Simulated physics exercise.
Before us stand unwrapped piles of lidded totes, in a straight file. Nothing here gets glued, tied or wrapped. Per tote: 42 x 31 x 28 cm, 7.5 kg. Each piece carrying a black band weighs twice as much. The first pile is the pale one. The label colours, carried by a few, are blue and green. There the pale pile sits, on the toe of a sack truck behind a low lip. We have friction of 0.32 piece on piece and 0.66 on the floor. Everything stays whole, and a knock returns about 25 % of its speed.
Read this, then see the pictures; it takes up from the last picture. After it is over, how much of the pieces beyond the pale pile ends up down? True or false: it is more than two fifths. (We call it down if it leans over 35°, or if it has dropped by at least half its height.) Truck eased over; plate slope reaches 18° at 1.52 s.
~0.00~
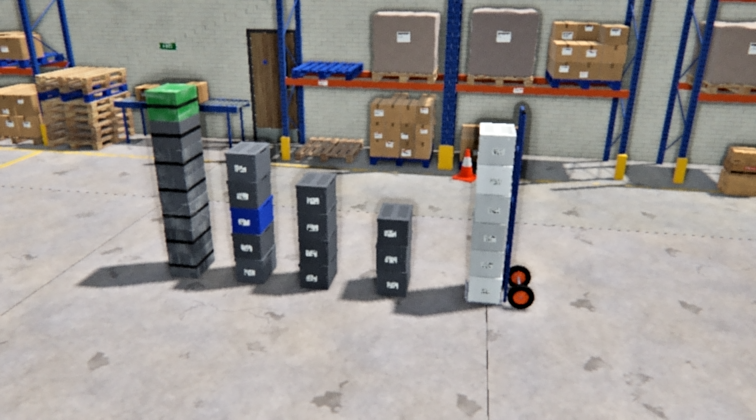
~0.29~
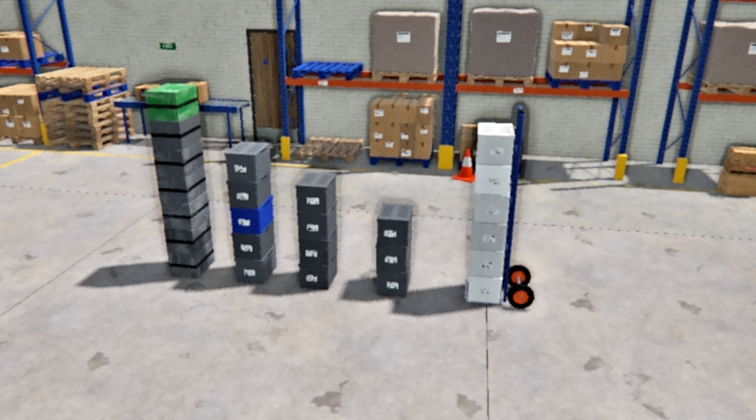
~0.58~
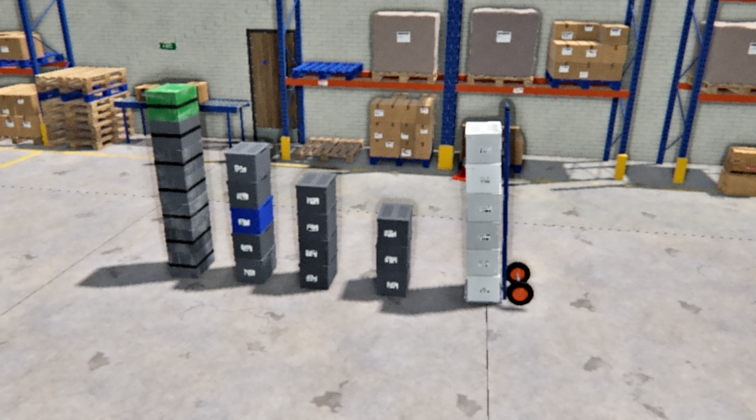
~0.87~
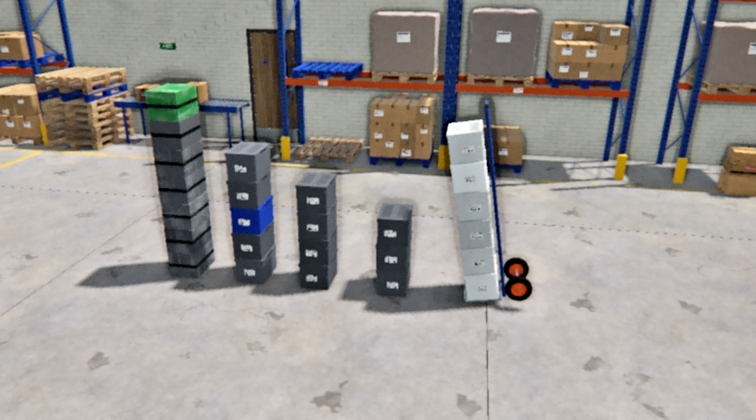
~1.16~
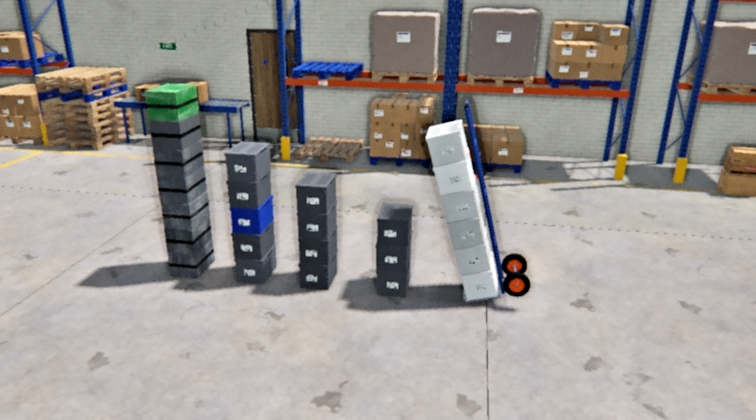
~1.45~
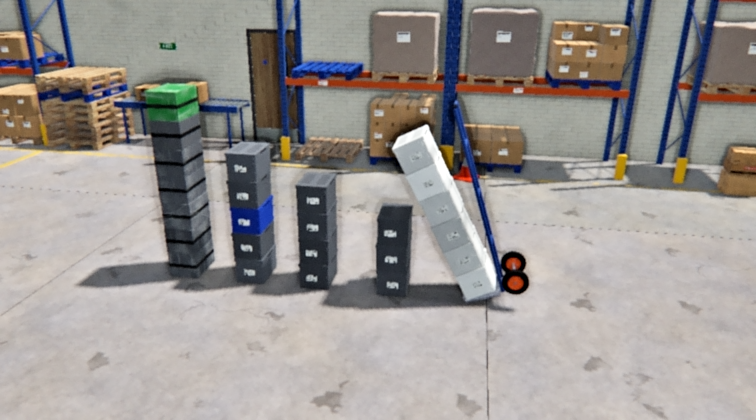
False.
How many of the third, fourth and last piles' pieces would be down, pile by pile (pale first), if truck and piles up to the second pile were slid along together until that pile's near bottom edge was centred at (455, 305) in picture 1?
Count of fallen pieces - third: 0; fourth: 0; last: 0.
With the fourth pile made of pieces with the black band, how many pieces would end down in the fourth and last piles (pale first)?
Result: Fourth pile 0, last pile 0.
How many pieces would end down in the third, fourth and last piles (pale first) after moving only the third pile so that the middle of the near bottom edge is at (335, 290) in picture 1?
Pile tally - third: 1, fourth: 0, last: 0.
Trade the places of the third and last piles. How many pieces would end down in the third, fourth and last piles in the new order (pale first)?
Count of fallen pieces - third: 0; fourth: 0; last: 0.
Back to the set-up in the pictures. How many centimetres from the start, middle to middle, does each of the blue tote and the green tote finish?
Blue ends up some 0 cm away; green ends up some 0 cm away.
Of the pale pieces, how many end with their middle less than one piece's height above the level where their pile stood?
I count 2 in total.
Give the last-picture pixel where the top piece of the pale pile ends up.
It should be centred near (317, 193) in the final frame.
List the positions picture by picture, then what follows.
In the first frame (places mark the middle of the side facing us), truck frame (520, 156) 0° forward; green tote (162, 107); blue tote (245, 222); the rest undisturbed.
The second frame shows truck frame (518, 155) 1° forward; green tote (162, 107).
The third frame shows truck frame (507, 153) 4° forward, top of the pale pile leaning 4°; green tote (162, 107); the rest undisturbed.
The fourth frame shows truck frame (490, 150) 10° forward, top of the pale pile leaning 10°; green tote (162, 107); the rest undisturbed.
The fifth frame shows truck frame (474, 149) 15° forward, top of the pale pile leaning 16°; green tote (162, 107); the rest undisturbed.
The sixth frame shows truck frame (465, 148) 18° forward, top of the pale pile leaning 27°; green tote (162, 107); blue tote (245, 222); the rest undisturbed.
After 1.62 s, 6 of the pale pile down; none of the 19 other totes down.
After 1.90 s, 6 of the pale pile down; none of the 19 other totes down, 3 disturbed.
After 2.44 s, 6 of the pale pile down; 2 of the 19 other totes down.
At rest (3.3 s), 6 of the pale pile down; 3 of the 19 other totes down; blue tote unmoved; green tote unmoved. That is 16 per cent. As the last picture would show them, middles, blue tote near (252, 214), green tote near (173, 102).
